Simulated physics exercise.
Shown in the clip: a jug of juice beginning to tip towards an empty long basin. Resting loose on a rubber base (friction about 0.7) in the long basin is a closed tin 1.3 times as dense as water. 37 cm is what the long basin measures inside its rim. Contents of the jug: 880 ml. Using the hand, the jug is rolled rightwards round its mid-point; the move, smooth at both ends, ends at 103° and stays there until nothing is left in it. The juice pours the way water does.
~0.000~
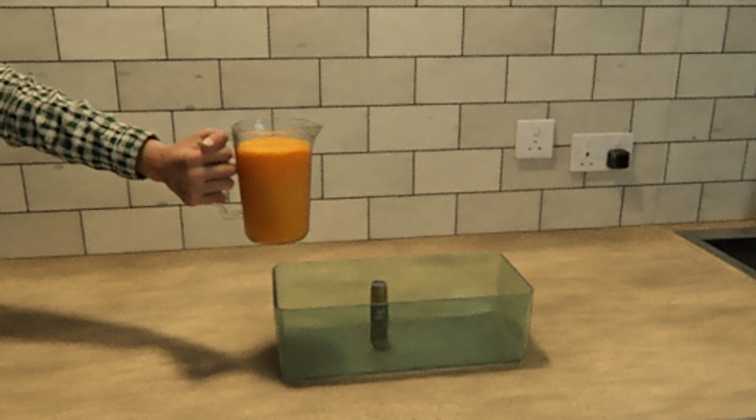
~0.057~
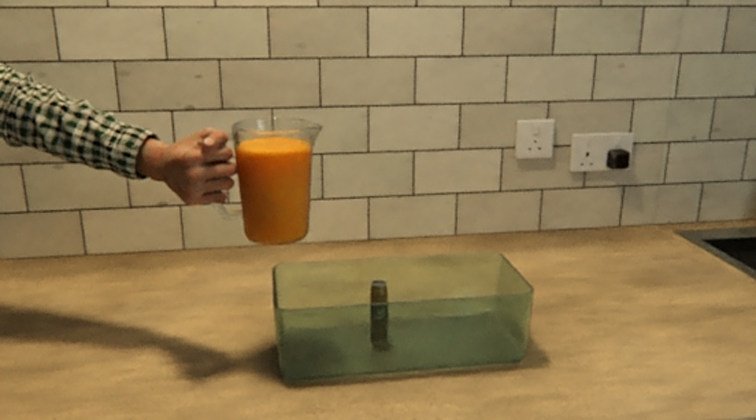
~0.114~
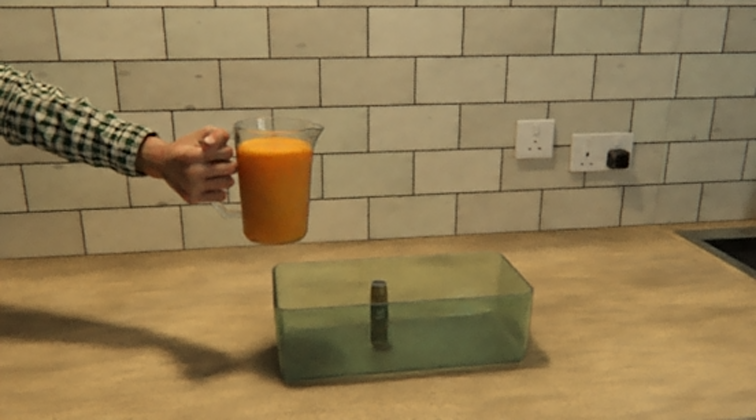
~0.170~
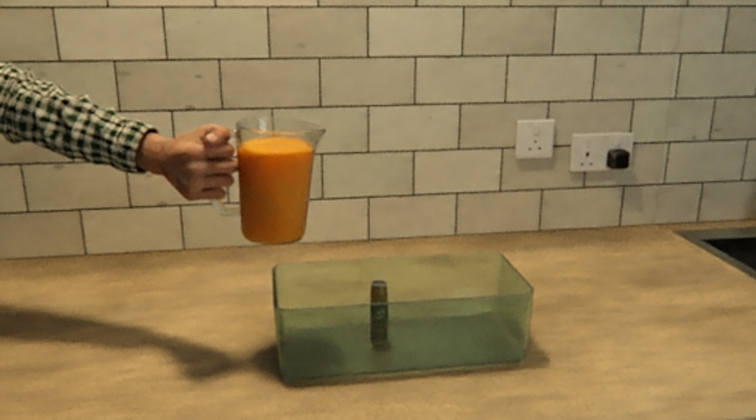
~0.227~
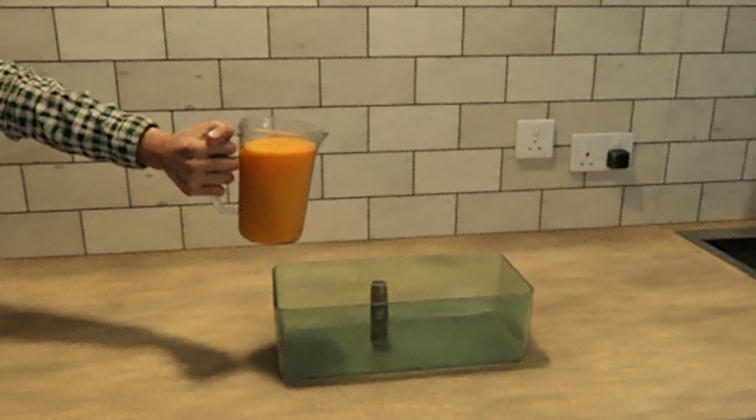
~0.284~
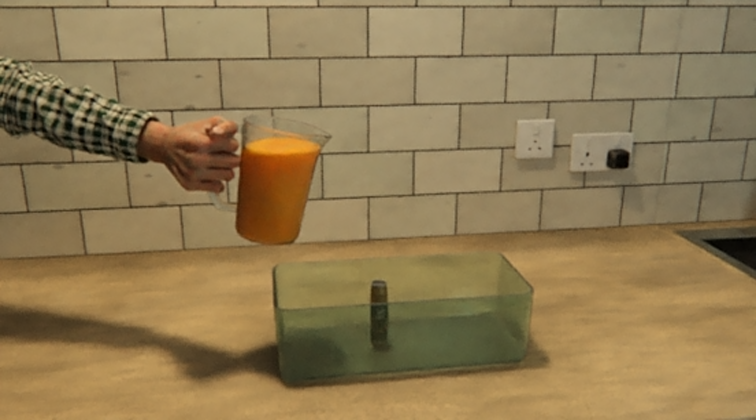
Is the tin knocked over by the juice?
I expect it will tip over.
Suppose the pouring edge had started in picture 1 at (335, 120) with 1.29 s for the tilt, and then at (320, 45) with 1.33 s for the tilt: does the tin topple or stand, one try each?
Run one: It does not tip. Run two: It does not tip.
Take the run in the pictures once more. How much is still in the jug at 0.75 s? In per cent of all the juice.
About 90 percent.
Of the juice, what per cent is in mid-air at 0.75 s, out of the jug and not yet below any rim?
Near 10 per cent at that time.
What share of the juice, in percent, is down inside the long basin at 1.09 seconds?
Reading: Approx. 36 %.
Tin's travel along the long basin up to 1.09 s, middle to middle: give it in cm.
Close to 0 cm.
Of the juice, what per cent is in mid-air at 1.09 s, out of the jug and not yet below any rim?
About 20 % of the total.
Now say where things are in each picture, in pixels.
Tilt 0°; pouring edge (322, 125); surface from (237, 145) to (311, 143); the long basin's rim runs from (274, 287) to (517, 272); the tin's top is at (379, 286), in the first frame.
Tilt 0°; pouring edge (322, 125); surface from (237, 145) to (311, 143), in the second frame.
Tilt 2°; pouring edge (324, 127); surface from (238, 144) to (312, 144), in the third frame.
Tilt 4°; pouring edge (326, 128); surface from (240, 144) to (313, 144), in the fourth frame.
Tilt 7°; pouring edge (329, 131); surface from (241, 146) to (316, 144), in the fifth frame.
Tilt 11°; pouring edge (332, 135); surface from (244, 146) to (320, 144), in the sixth frame.
Then, 0.75 s in, the tilt is 62° and 89 per cent is still to pour; the tin stands where it began.
Then, 1.09 s in, the tilt is 95° and 44 per cent is still to pour; the tin stands where it began.
Then, 1.44 s in, the tilt is 103° and 5 per cent is still to pour; the tin leans 9°.
Then, 1.83 s in, the tilt is 103° and 0 per cent is still to pour; the tin lies on its side.
Finally, the tin lies on its side.
